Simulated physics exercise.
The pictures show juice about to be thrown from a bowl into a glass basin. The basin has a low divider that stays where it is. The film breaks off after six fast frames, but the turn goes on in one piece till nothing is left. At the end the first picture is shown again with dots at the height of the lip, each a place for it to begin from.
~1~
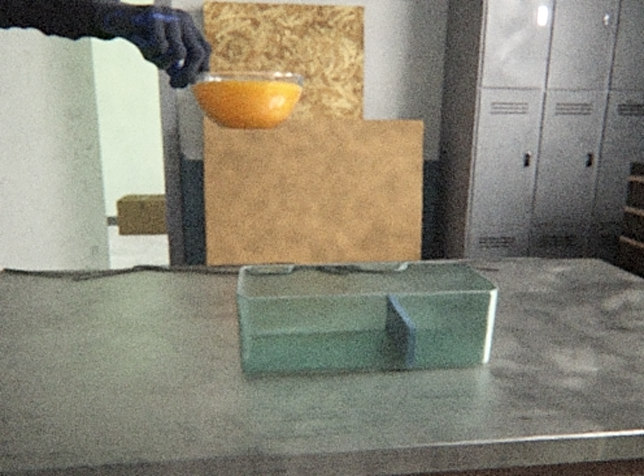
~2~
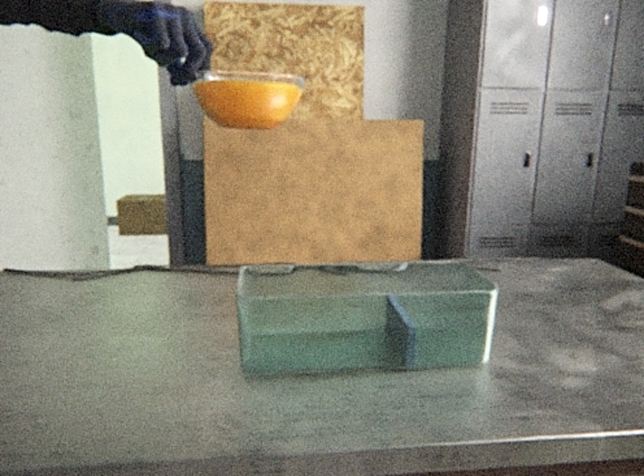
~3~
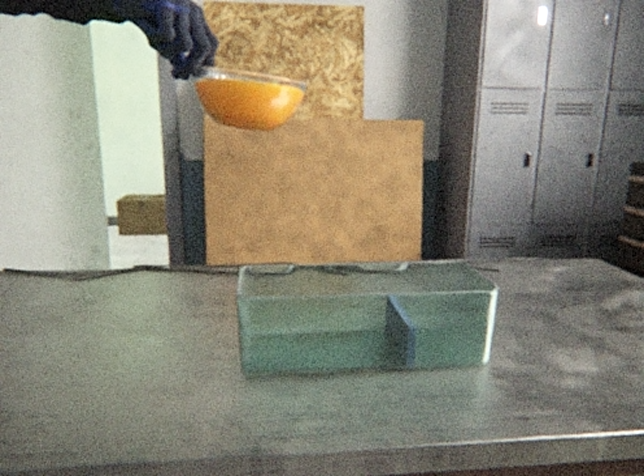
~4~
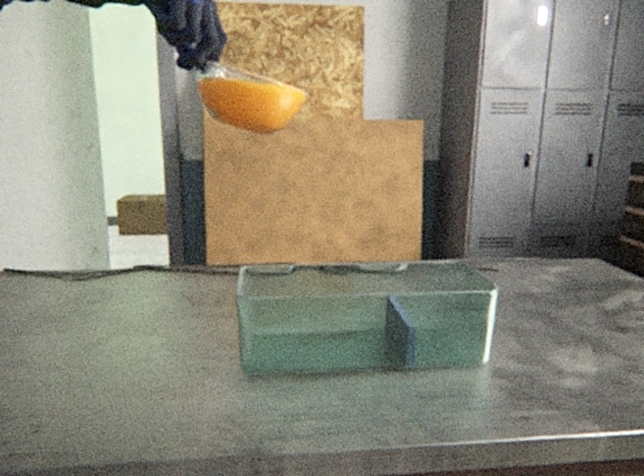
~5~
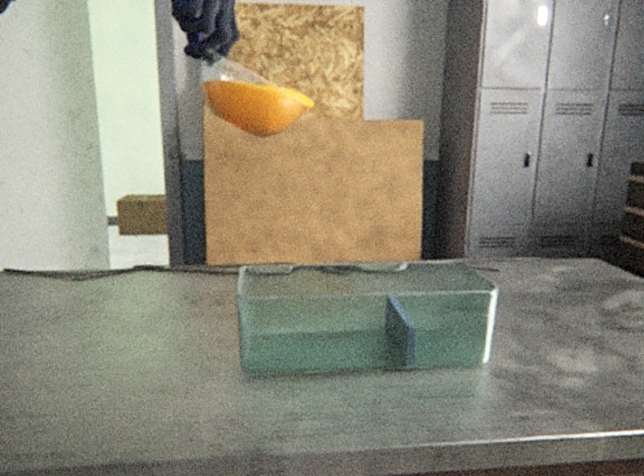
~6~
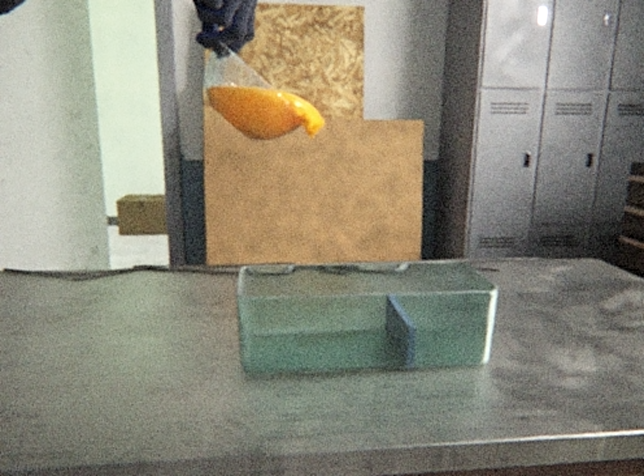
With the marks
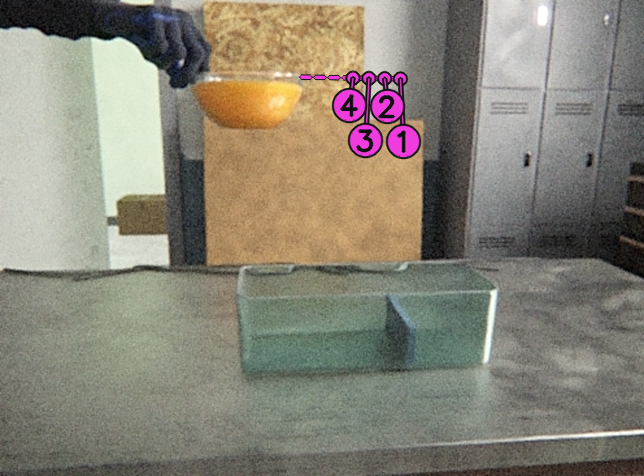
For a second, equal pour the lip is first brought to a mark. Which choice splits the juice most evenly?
Choose 4.
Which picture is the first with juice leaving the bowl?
In picture 5.
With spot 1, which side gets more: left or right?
The right side.
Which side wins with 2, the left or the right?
More ends on the right.
On the marked copy, 1 at (400, 78); 2 at (384, 78); 3 at (368, 78); 4 at (352, 78).
If 1 is chosen, about 14 % ends left of the wall and 80 % right of it; 6 % is lost outside.
If 2 is chosen, about 20 % ends left of the wall and 76 % right of it; 3 % is lost outside.
If 3 is chosen, about 32 % ends left of the wall and 65 % right of it; 3 % is lost outside.
If 4 is chosen, about 52 % ends left of the wall and 45 % right of it; 3 % is lost outside.
